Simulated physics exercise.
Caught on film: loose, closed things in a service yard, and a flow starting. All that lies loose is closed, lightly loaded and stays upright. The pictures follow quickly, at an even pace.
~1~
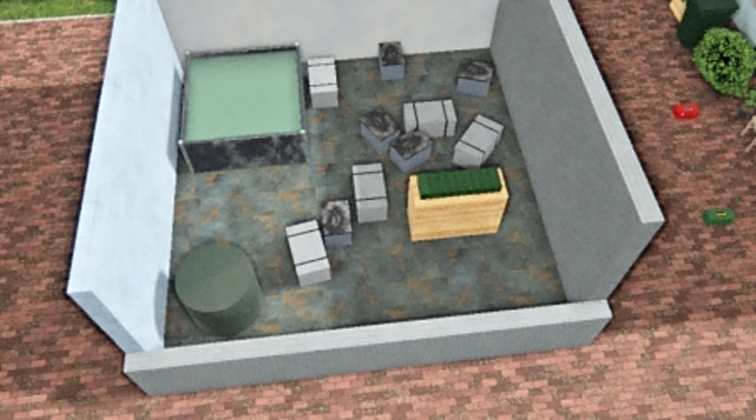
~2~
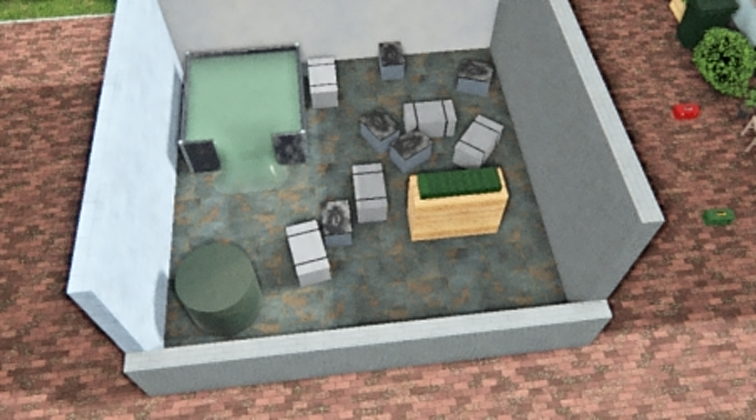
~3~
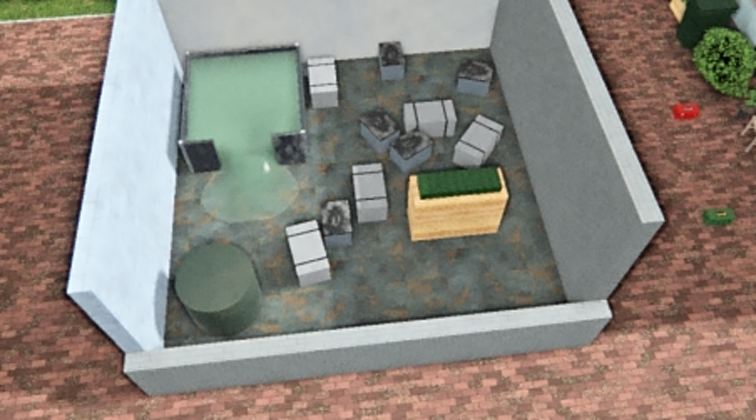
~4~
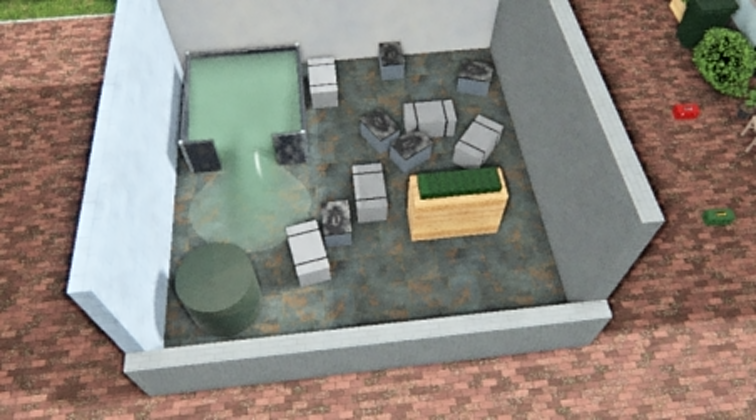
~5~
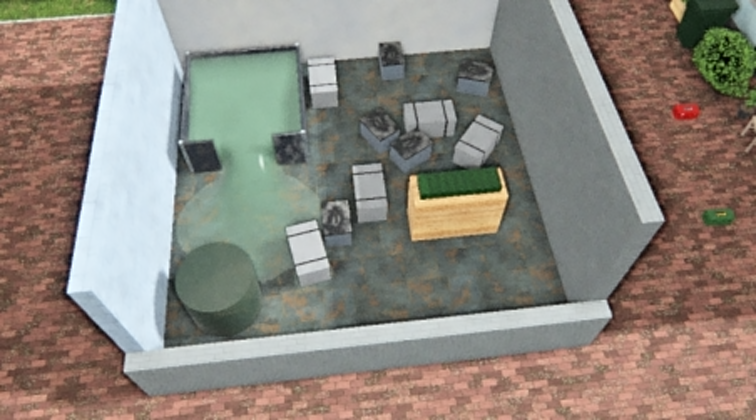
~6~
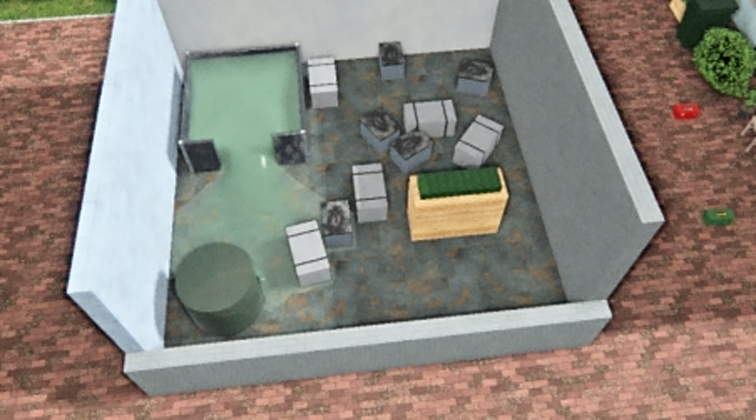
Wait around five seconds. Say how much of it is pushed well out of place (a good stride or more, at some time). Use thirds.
It is not even a third.
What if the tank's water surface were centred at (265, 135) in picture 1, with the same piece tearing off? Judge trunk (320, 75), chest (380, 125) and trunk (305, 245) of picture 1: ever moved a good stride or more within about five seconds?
As listed: Under that, short of that, swept aside.
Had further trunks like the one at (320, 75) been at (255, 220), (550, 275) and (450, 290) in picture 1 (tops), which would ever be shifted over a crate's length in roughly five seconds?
One after the other: Shifted that much, never so far, shifted that much.
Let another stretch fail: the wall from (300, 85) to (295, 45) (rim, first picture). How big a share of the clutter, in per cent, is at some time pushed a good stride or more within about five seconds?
Roughly 80 per cent.
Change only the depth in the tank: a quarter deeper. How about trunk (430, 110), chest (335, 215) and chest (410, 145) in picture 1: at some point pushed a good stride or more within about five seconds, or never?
One after the other: Less than that, that far or more, under that.
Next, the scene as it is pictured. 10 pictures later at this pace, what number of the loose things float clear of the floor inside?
It comes to 0.
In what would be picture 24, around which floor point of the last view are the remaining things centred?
Around (422, 151).
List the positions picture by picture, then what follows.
In the first picture, a trunk at (307, 247), on the bottom; a trunk at (479, 136) rests on the ground; 0 of 10 have shifted.
In the second picture, a trunk at (307, 247) rests on the ground; a trunk at (479, 136) rests on the ground; 0 of 10 have shifted.
In the third picture, a trunk at (307, 247) rests on the ground; a trunk at (479, 136) rests on the ground; 0 of 10 have shifted.
In the fourth picture, a trunk at (307, 247), on the bottom; a trunk at (479, 136) rests on the ground; 0 of 10 have shifted.
In the fifth picture, a trunk at (307, 247), on the bottom; a trunk at (479, 136), on the bottom; 0 of 10 have shifted.
In the sixth picture, a trunk at (307, 247), on the bottom; a trunk at (479, 136) rests on the ground; 0 of 10 have shifted.
A moment on, 0 of 10 are well off their spots; 0 afloat.
Next, 2 of 10 are well off their spots; 0 afloat.
Later, 2 of 10 are well off their spots; 1 afloat.
In the end, 2 of 10 are well off their spots, and 2 have been at some point; 2 afloat.
